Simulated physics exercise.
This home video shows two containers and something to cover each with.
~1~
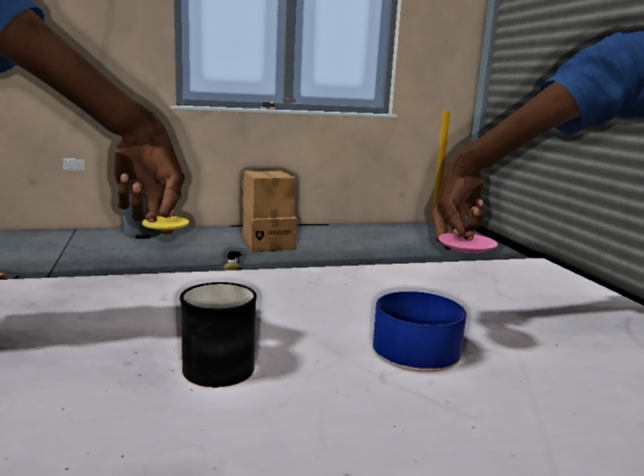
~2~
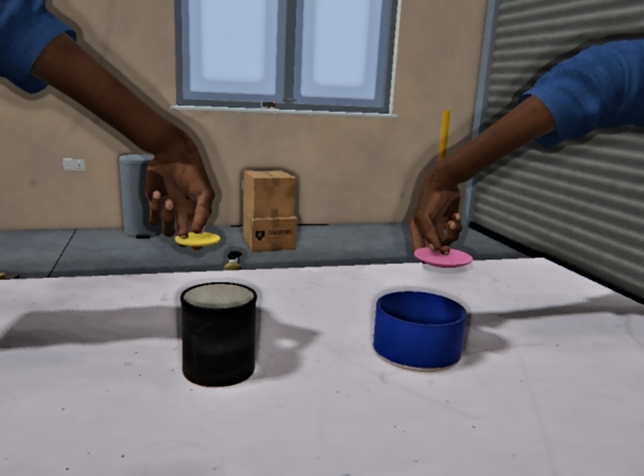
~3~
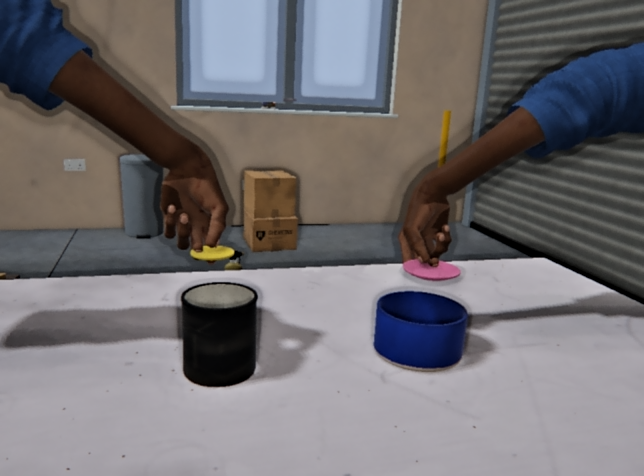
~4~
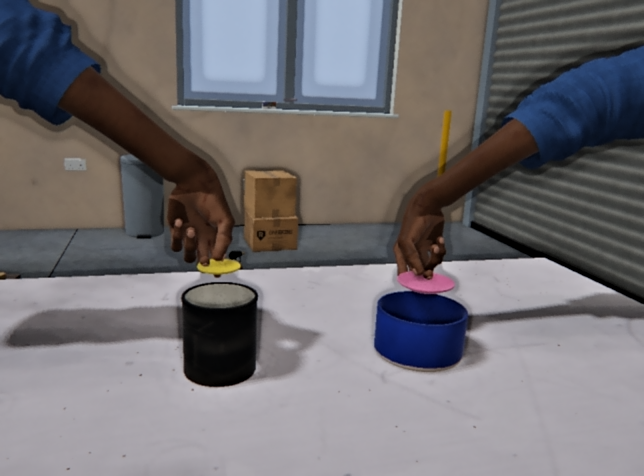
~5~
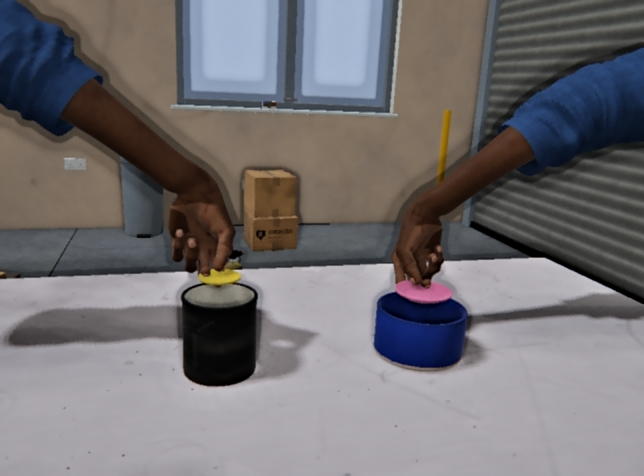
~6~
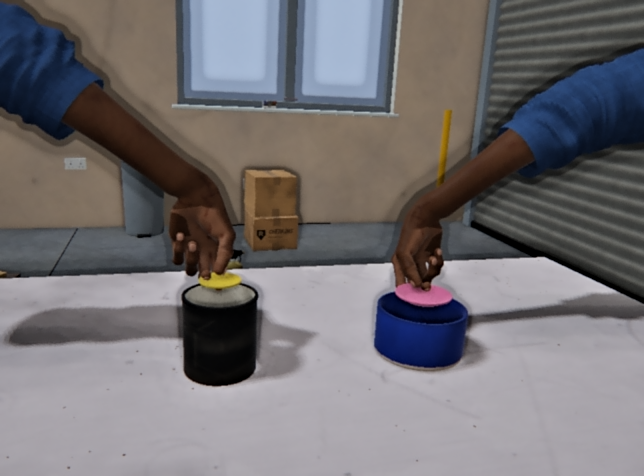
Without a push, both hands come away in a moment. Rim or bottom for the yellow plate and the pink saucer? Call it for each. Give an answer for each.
The yellow plate at the bottom, the pink saucer at the bottom.
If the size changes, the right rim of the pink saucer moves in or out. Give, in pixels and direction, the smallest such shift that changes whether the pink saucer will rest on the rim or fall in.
About 12 pixels to the right.
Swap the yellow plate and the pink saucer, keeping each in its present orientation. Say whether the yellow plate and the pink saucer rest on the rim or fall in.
The yellow plate slips past the rim, the pink saucer slips past the rim.
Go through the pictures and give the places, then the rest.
Still on the way; yellow plate (166, 224); pink saucer (467, 244); left pot (219, 333), in the first picture.
Still on the way; pink saucer (443, 259); right mug (419, 329), in the second picture.
Still on the way; yellow plate (213, 254); left pot (220, 333), in the third picture.
Still on the way; pink saucer (425, 284); right mug (420, 329), in the fourth picture.
Still on the way; yellow plate (220, 278); left pot (220, 332), in the fifth picture.
In place, still held; yellow plate (220, 282); pink saucer (423, 297); right mug (420, 328), in the sixth picture.
Then, 0.16 s after the last picture, yellow plate falling near (220, 330); pink saucer falling near (419, 340).
Then, 0.24 s after the last picture, yellow plate down below near (220, 355); pink saucer down below near (419, 340).
At rest, the yellow plate falls in, near (220, 362); the pink saucer falls in, near (418, 344).
